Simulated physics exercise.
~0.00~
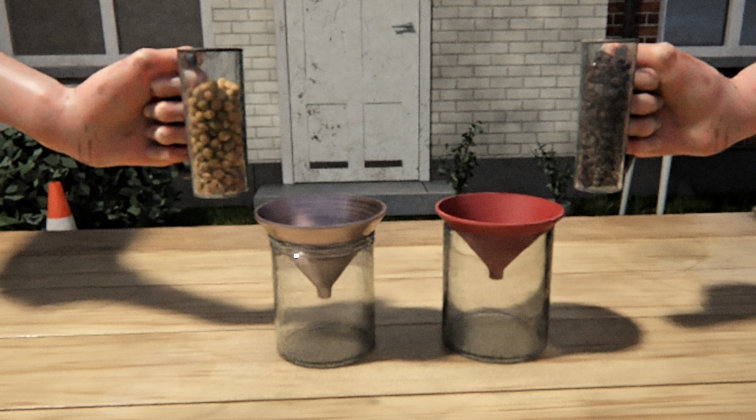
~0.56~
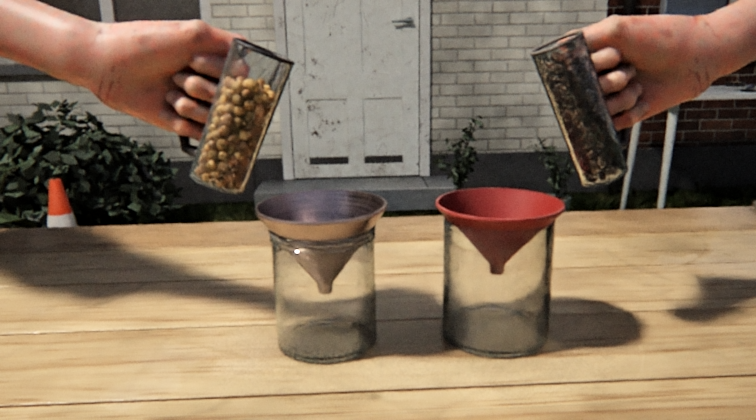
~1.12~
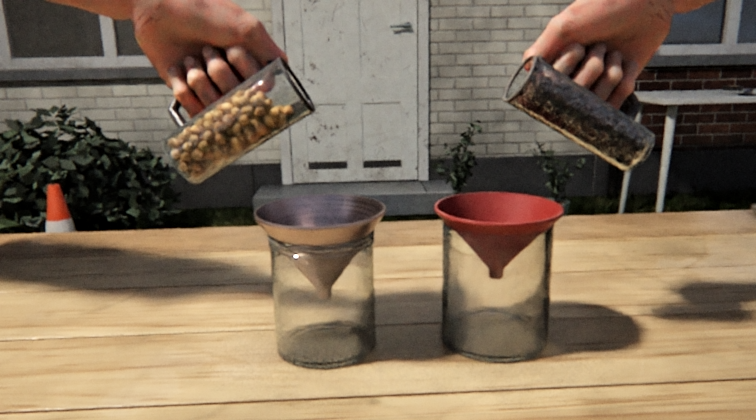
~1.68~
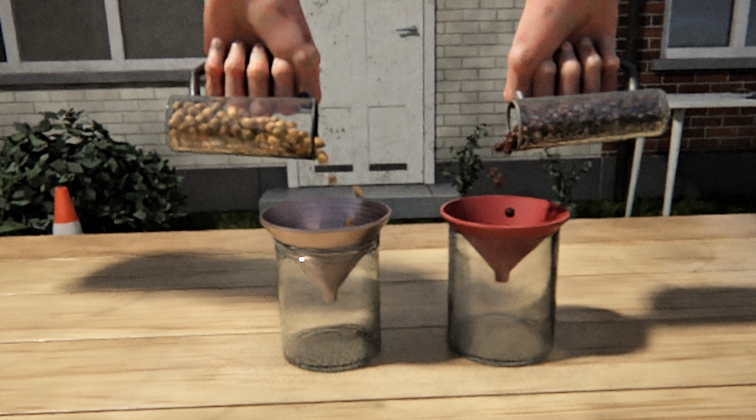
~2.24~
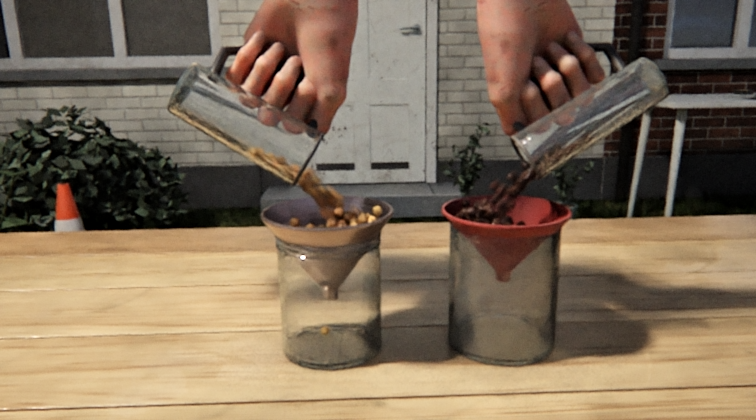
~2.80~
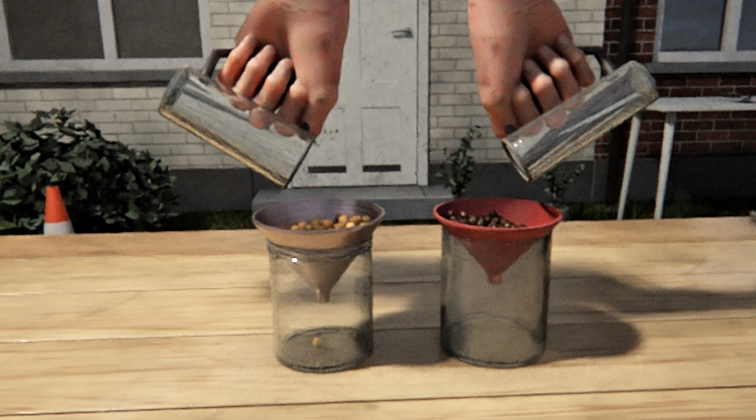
The clip shows two hands tipping glass cups, one of yellowish pieces on the left and one of dark pieces on the right, into a brownish and a red funnel set on glass jars, until both cups are empty and nearly everything stays stuck in the funnels.
